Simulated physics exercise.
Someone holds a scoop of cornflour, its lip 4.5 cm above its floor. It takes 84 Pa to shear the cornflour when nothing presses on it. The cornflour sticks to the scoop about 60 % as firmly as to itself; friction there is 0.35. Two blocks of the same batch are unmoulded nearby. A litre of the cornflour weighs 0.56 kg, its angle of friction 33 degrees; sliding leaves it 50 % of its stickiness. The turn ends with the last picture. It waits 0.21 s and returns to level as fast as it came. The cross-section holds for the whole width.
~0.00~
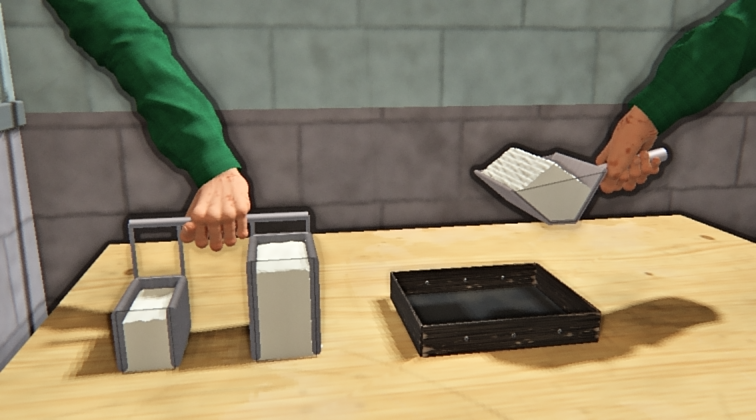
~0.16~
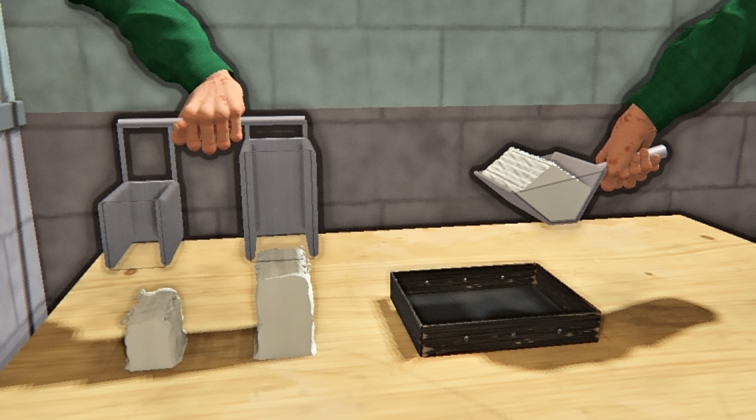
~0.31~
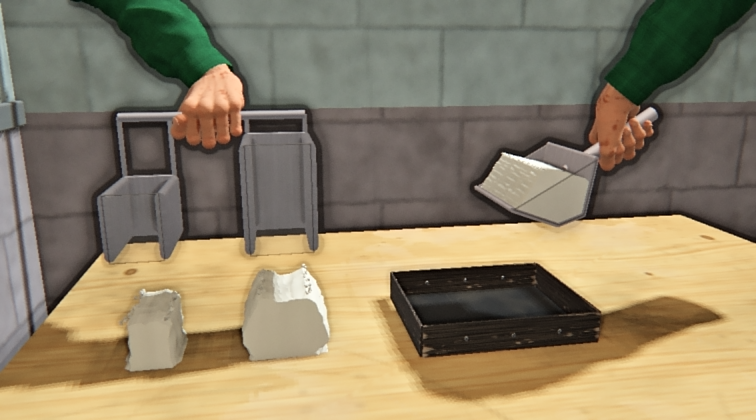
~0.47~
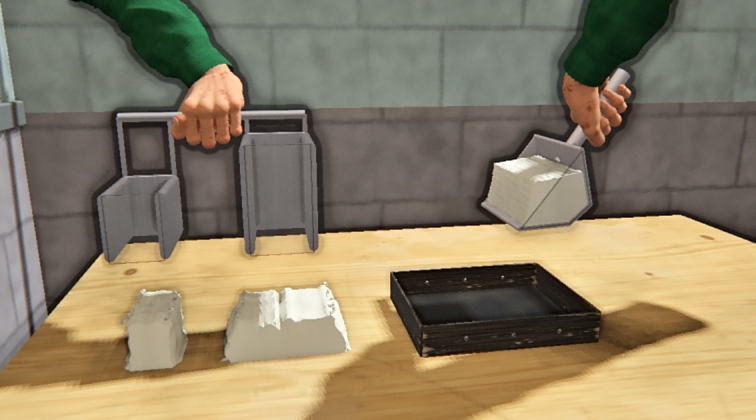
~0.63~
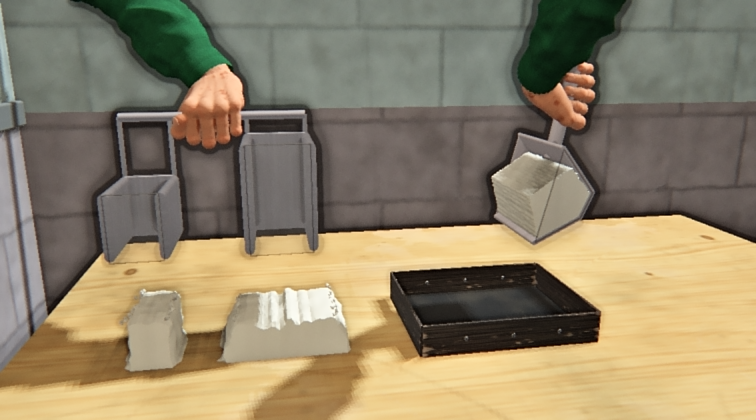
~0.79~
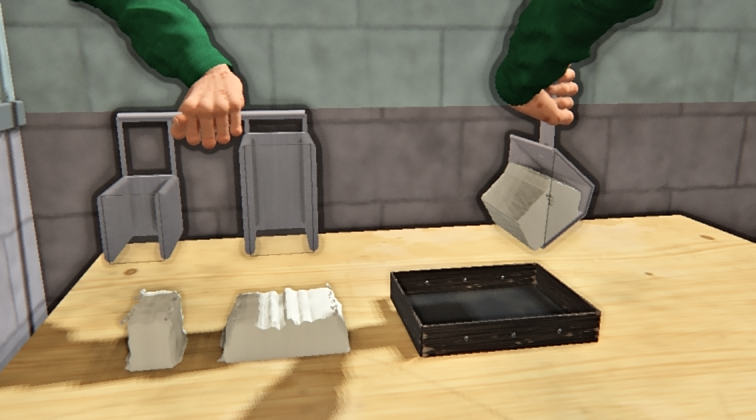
A hand lifting a twin mould off two white powder blocks, the taller one slumping, while another hand tilts a filled scoop.
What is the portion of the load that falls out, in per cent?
About 100 %.
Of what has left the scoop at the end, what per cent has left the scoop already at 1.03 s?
Some 100 per cent.
After 1.03 s, the scoop is at 77 degrees and 100 % has left it.
After 1.32 s, the scoop is at 41 degrees and 100 % has left it.
After 1.60 s, the scoop is at 3 degrees and 100 % has left it.
After 1.89 s, the scoop is at 0 degrees and 100 % has left it.
After 1.99 s, at the end, the scoop is at 0 degrees and 100 % has left it.
